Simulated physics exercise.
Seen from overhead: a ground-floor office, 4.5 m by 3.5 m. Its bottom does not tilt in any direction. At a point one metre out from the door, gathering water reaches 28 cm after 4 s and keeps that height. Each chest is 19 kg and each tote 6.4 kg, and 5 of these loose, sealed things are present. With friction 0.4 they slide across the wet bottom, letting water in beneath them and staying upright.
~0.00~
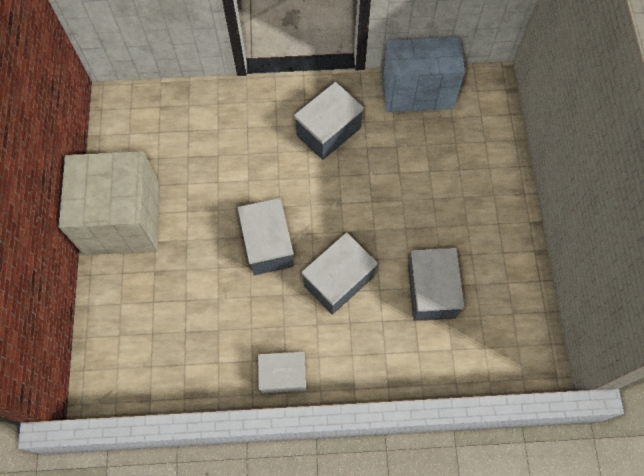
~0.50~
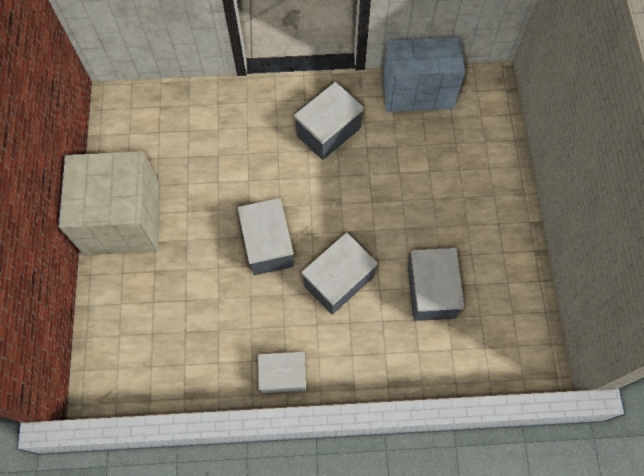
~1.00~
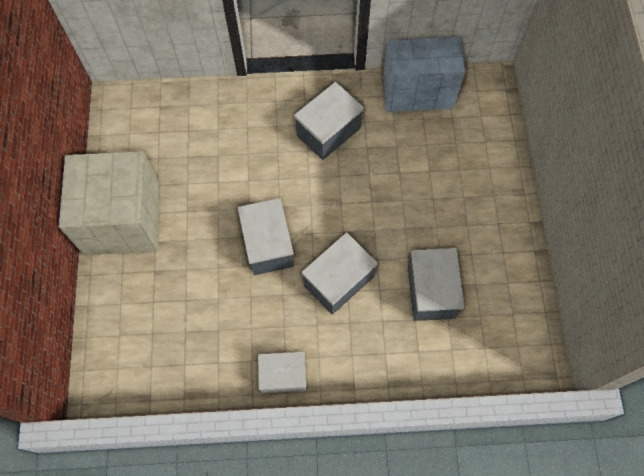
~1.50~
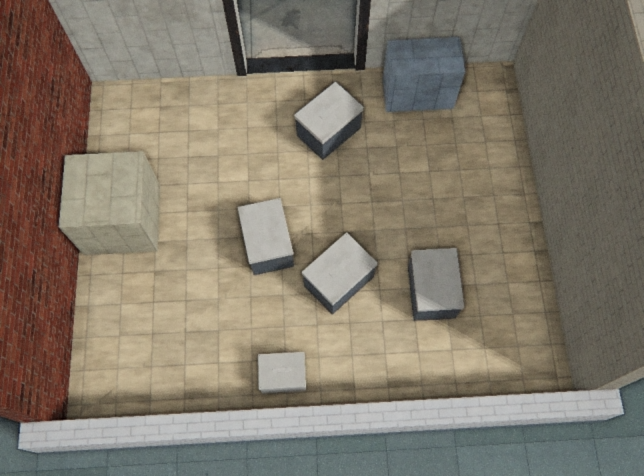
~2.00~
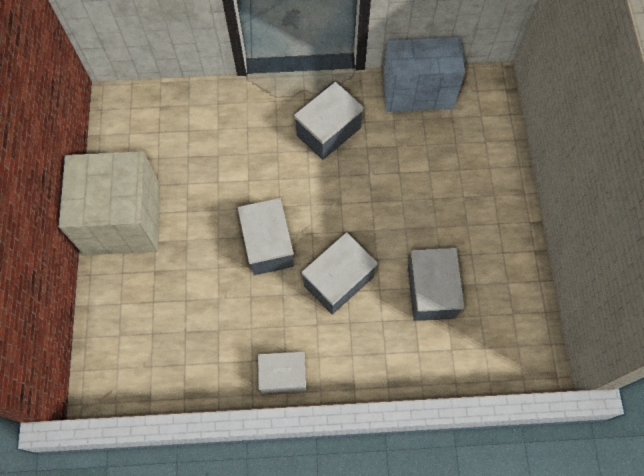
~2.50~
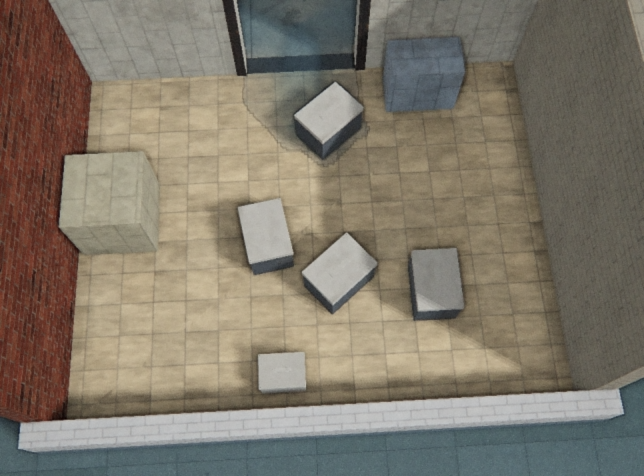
In a ground-floor office seen from overhead, several pale-topped boxes sit on a tan tiled floor between a red brick wall and a grey one. Water spreads over the paving outside, then rises behind the doorway. Finally a thin sheet seeps inside and reaches around the nearest box, while every box stays still.
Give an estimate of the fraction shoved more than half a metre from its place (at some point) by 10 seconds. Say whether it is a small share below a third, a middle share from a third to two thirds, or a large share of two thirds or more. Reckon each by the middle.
A large share, two thirds or more.
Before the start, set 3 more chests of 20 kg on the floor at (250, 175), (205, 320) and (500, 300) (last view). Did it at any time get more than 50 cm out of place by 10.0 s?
In order: Farther; farther; farther.
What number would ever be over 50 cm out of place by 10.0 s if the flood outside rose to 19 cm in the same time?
3.
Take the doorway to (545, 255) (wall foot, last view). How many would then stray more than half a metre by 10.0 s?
In that case the number is 5.
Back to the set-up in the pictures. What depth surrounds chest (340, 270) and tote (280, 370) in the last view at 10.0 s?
Roughly 13 and 17 cm.
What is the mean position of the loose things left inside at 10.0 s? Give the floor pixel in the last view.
That lands at roughly (404, 263).
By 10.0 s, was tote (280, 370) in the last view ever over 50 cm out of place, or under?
Within.
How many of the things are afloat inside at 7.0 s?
By my count, 3.
After 3.5 s 0 of 5 are over 50 cm from their spots; 0 afloat.
After 4.5 s 1 of 5 are over 50 cm from their spots; 0 afloat.
After 7.0 s 4 of 5 are over 50 cm from their spots; 3 afloat.
After 10.0 s 4 of 5 are over 50 cm from their spots, and 4 have been at some point; 5 afloat.
